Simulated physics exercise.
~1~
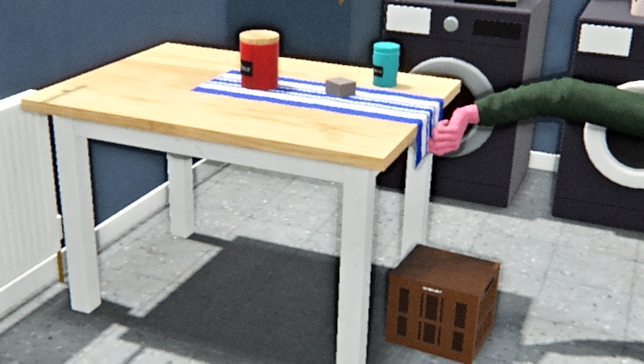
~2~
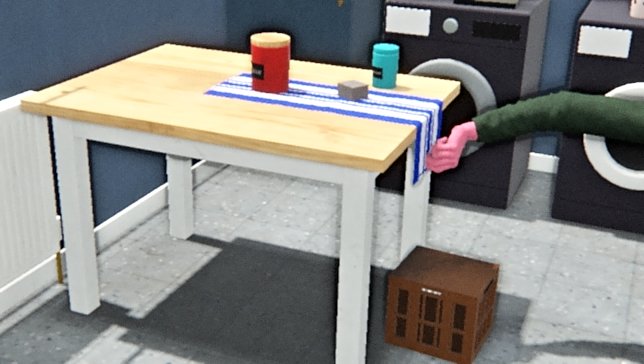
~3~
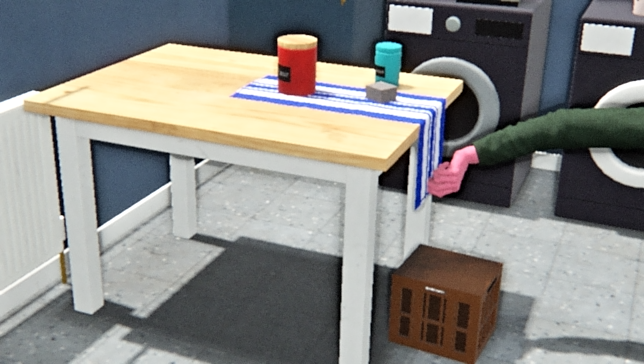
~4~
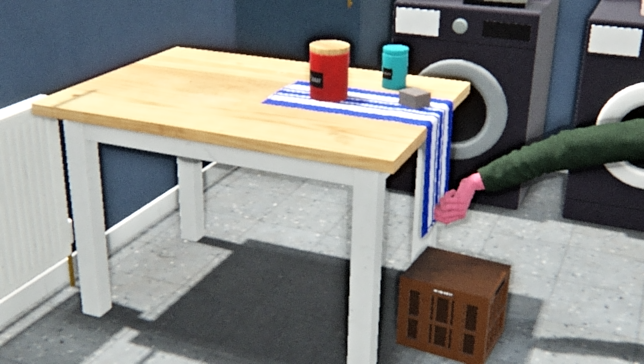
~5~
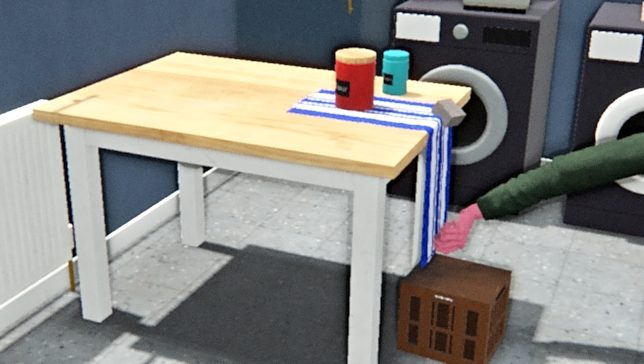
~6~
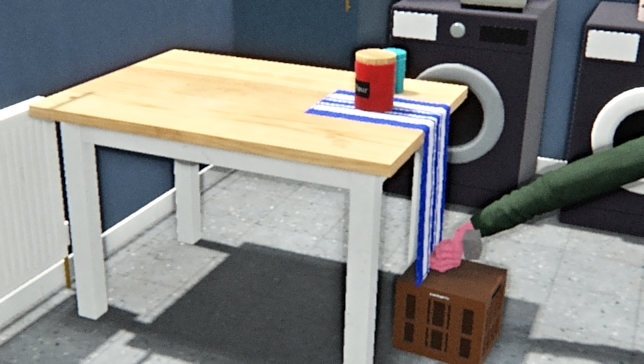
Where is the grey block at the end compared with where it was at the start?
At the start the grey block sits on the striped towel on top of the table, but by the end it has gone over the right edge and is down beside the hand, just above the brown crate.
